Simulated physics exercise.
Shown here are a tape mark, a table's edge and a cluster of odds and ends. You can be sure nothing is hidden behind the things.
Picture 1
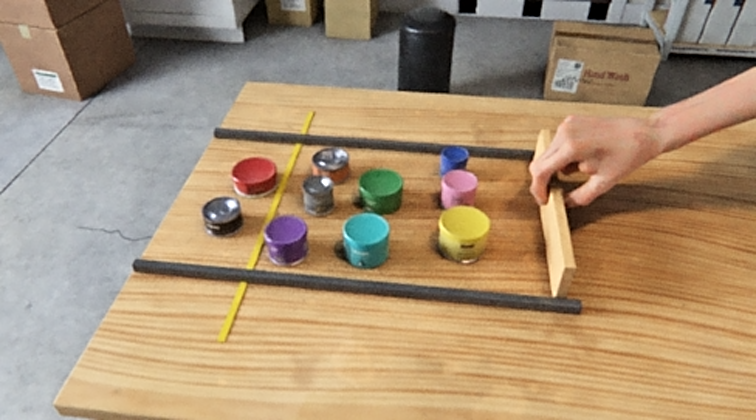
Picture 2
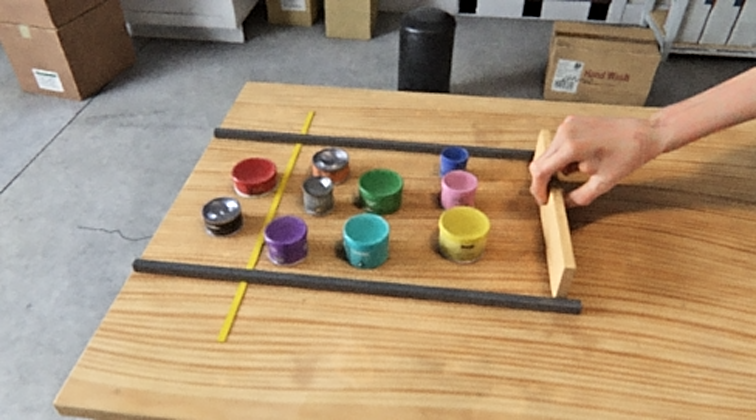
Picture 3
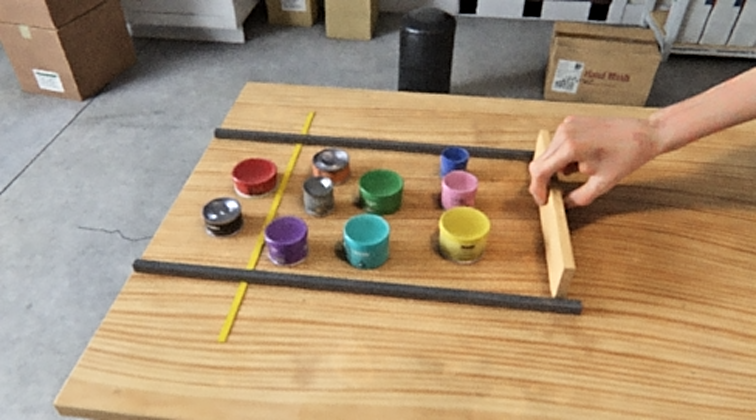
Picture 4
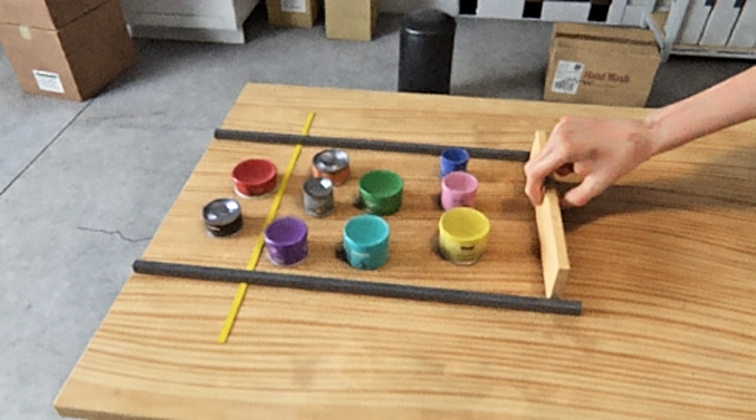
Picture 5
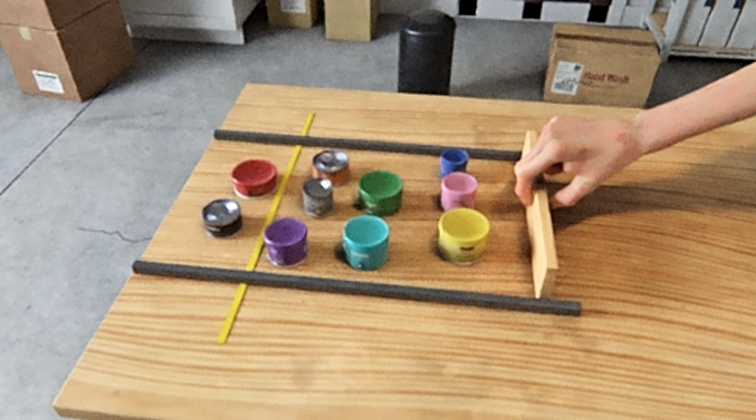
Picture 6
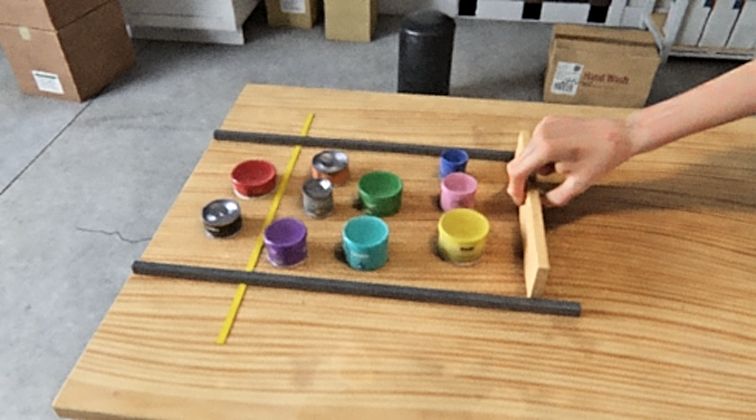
A hand held a wooden board upright at the right end of two dark rails, then slid it slightly left toward the colorful little pots, which stayed still on the table around the yellow line.
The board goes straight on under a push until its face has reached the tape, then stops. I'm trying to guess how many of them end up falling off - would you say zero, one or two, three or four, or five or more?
I would say zero.
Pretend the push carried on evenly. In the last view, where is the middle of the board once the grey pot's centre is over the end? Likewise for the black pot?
(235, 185) and then (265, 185), give or take.
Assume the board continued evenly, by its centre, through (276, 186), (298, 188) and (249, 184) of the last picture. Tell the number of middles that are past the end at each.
That makes 0, 0, 2.
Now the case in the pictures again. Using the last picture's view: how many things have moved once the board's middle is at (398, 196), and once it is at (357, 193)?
It comes to 6 for the first spot, 8 for the other.
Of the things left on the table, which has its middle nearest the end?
The one in question is the black pot.
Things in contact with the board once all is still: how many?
So the total is 4.
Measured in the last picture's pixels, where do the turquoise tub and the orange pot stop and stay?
In the last view, the middles sit near (230, 244) and near (250, 164).
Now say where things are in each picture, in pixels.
In the first picture, black pot (223, 217); red pot (255, 177); purple tin (287, 241); board (551, 206); tape (276, 201).
In the second picture, red pot (255, 177); yellow pot (463, 235).
In the third picture, purple tin (288, 242); blue tin (454, 165).
In the fourth picture, black pot (223, 218); turquoise tub (367, 243).
In the fifth picture, red pot (255, 179); pink pot (458, 195).
In the sixth picture, black pot (222, 219); red pot (255, 179); purple tin (287, 243); board (529, 207); tape (276, 203).
Early on, none off yet; black pot at rest near (222, 219); red pot at rest near (255, 179); purple tin at rest near (287, 243).
A while later, none off yet; black pot at rest near (220, 220); red pot travelled a little near (238, 176); purple tin travelled about its own width near (243, 237).
Finally, the number that fall off is zero.
